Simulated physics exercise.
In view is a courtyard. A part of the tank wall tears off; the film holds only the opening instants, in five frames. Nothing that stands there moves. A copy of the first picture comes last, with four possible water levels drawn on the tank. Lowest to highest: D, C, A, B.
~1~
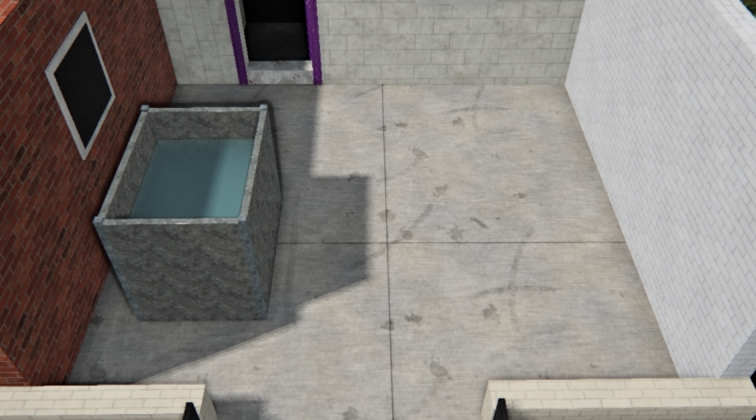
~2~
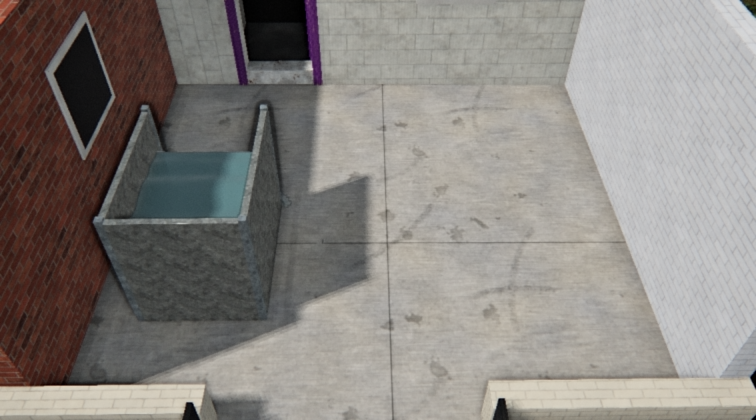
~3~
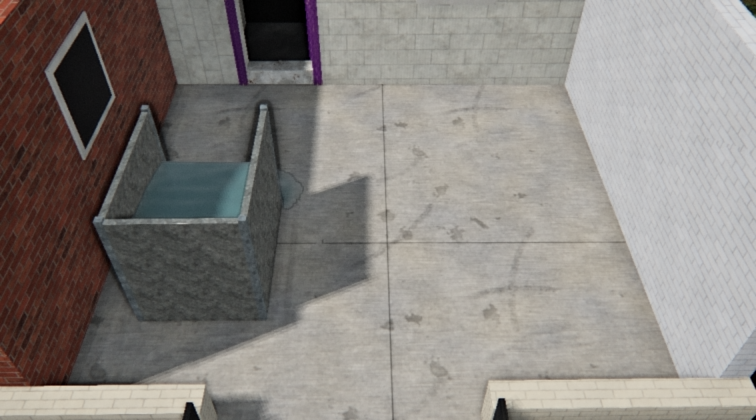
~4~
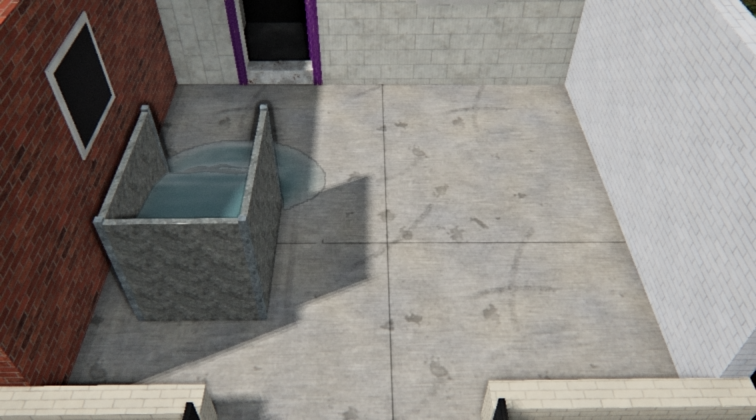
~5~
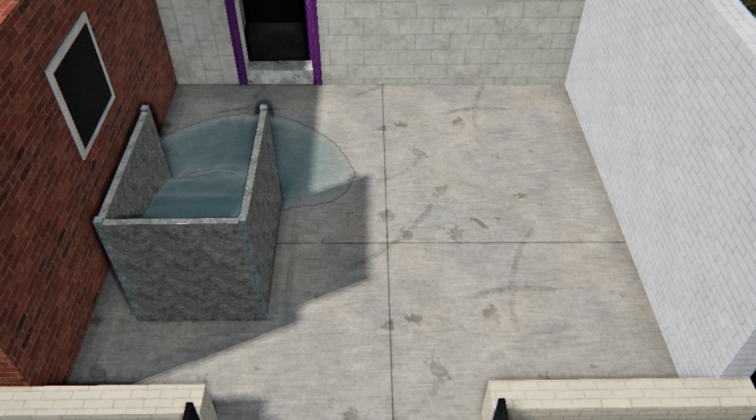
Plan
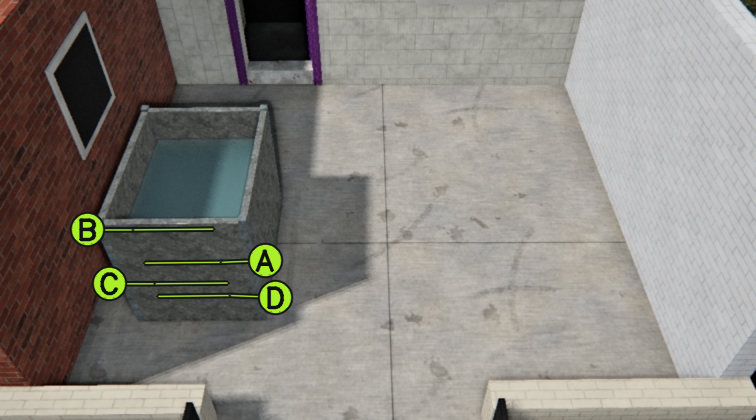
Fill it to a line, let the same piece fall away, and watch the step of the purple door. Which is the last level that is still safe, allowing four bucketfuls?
The limit is C.
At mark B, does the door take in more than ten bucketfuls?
Yes, clearly.
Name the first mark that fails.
A it is.
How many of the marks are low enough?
Two.
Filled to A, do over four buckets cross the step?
Yes, that goes wrong.
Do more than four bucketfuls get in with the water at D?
No.
On the marked copy, A at (183, 262); B at (172, 229); C at (190, 283); D at (194, 295); from the bottom up D, C, A, B.
If A is chosen, about 9 bucketfuls get in.
If B is chosen, dozens of bucketfuls pour in.
If C is chosen, a splash gets over, under a bucket.
If D is chosen, nothing gets over.
